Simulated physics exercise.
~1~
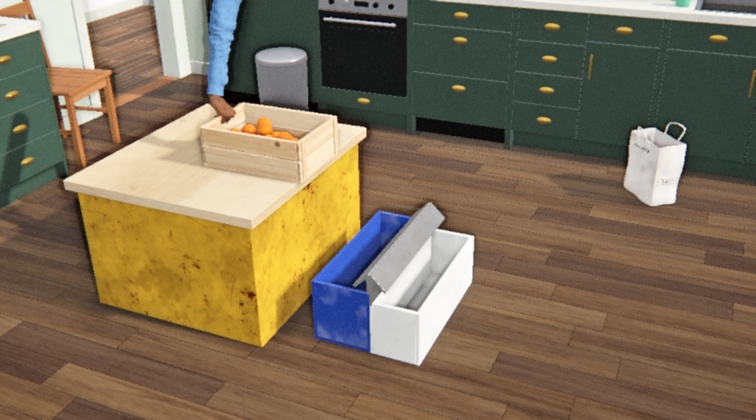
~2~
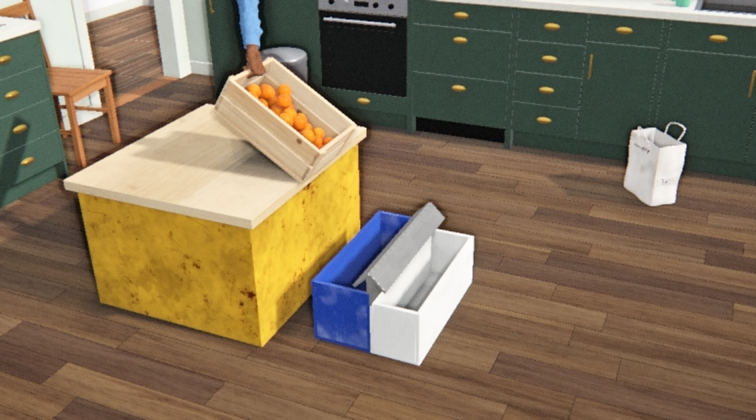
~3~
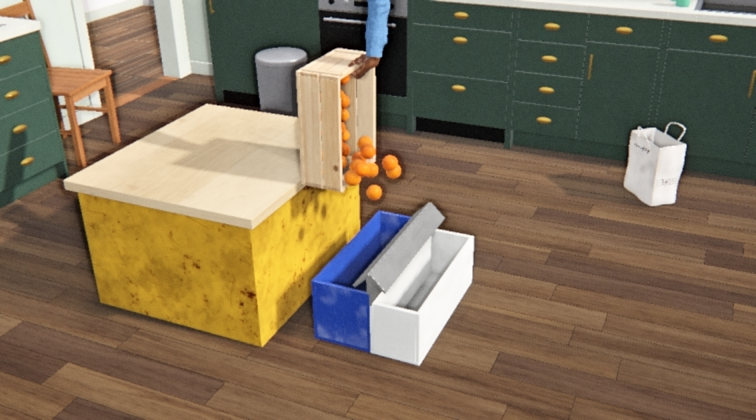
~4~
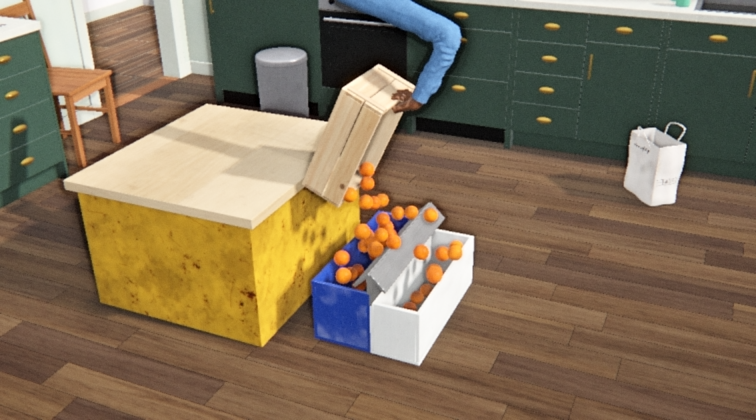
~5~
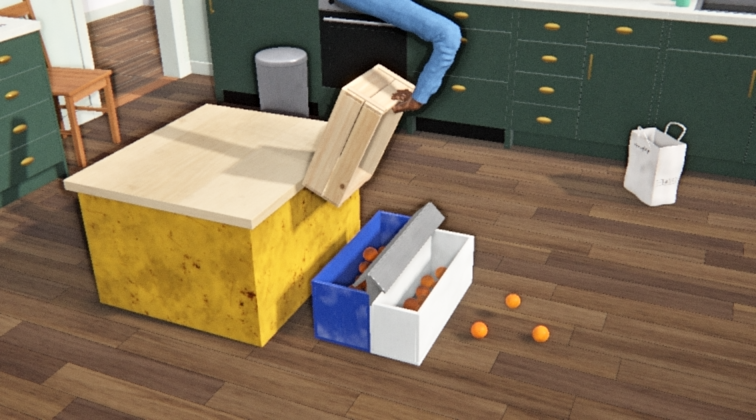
We see a hand tip a wooden crate of oranges over the right edge of a yellow bench, spilling them onto a grey ridge between a blue box and a white box; oranges settle in both boxes, while three end up on the floor beyond the white one.
